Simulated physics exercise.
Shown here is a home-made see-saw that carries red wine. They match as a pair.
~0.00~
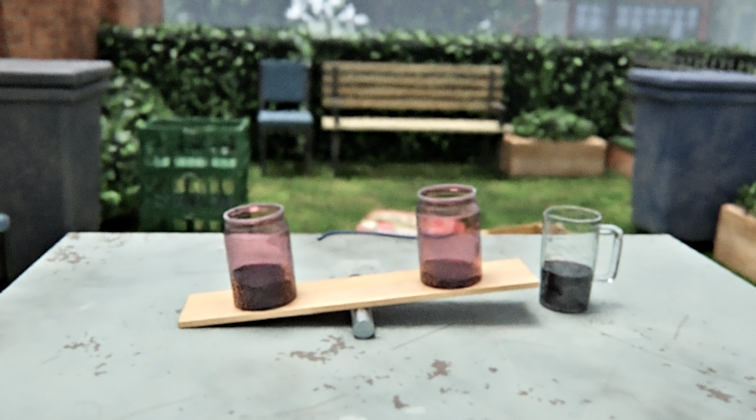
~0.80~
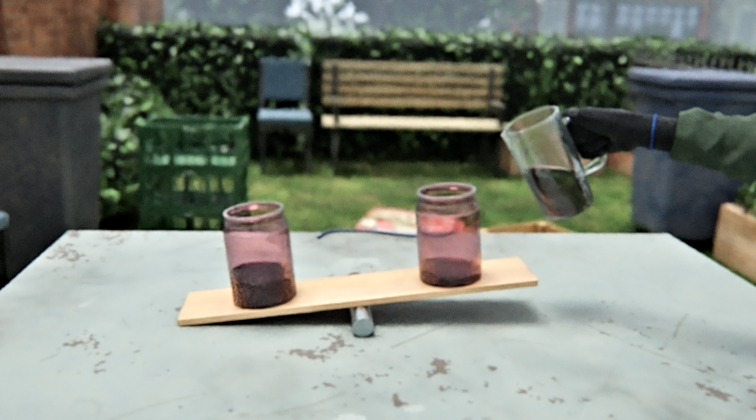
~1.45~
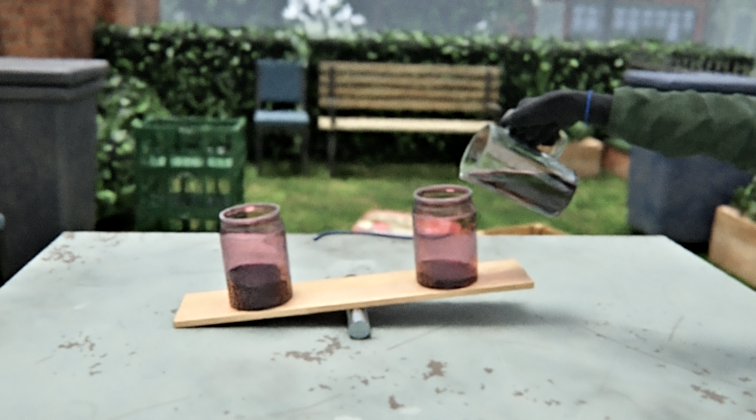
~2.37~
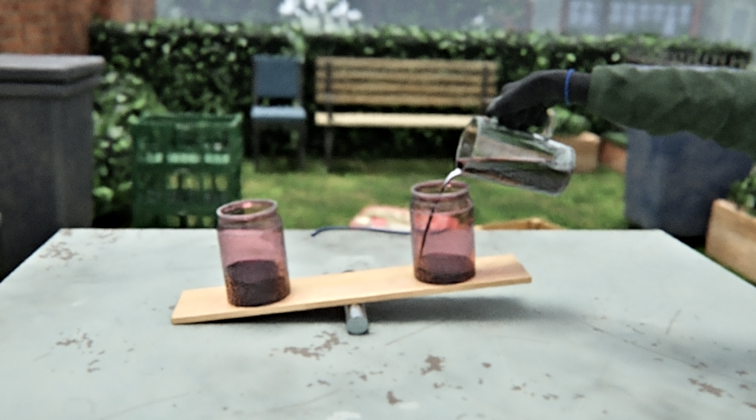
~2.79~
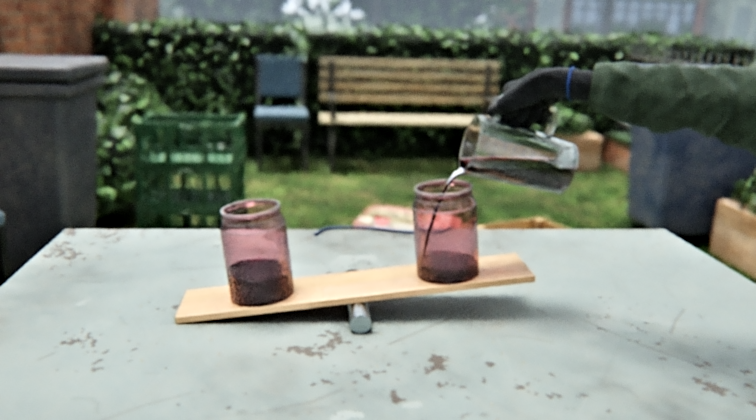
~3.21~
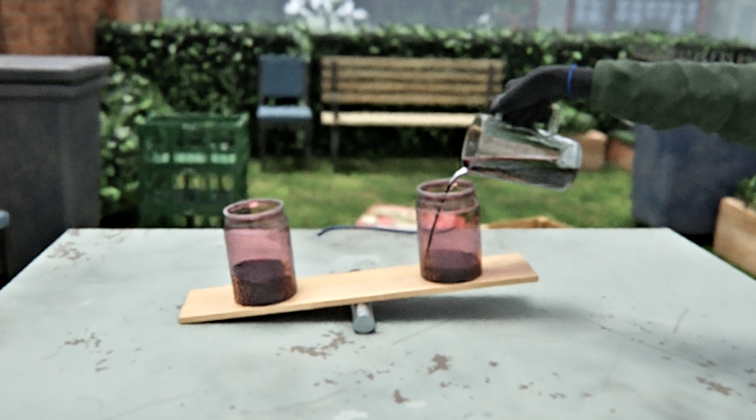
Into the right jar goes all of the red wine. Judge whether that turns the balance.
It does.
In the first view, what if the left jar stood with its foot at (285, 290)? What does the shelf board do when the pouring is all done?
Outcome: Tips.
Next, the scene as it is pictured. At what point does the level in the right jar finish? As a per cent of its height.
It comes up to around 35 percent.
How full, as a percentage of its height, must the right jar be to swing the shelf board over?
Estimate: Around 25 per cent.
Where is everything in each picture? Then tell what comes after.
Nothing is moving yet; jug (569, 258) about a third full; right jar (449, 233) nearly empty, raised; left jar (260, 254) about a quarter full, on the low side, in the first picture.
The jug is picked up; pipe (363, 325); right jar nearly empty, surface at (450, 267), in the second picture.
The jug leans over the right jar; jug (518, 171) tipped 65° with all of its load; right jar (445, 234) nearly empty, in the third picture.
The red wine is flowing; pipe (357, 322); right jar nearly empty, surface at (444, 263); left jar about a quarter full, surface at (256, 270), in the fourth picture.
The red wine is flowing; jug (516, 155) tipped 75° with nearly all of its load; right jar (446, 228) nearly empty, in the fifth picture.
The red wine is flowing; pipe (364, 322); right jar nearly empty, surface at (450, 258); left jar about a quarter full, surface at (262, 269), in the sixth picture.
By 5.9 s, the right jar is about a quarter full; the shelf board leans as before.
By 7.9 s, the right jar is about a third full; the shelf board has swung over, and that end is down.
By 10.1 s, the right jar is about a third full; the shelf board has swung over, and that end is down.
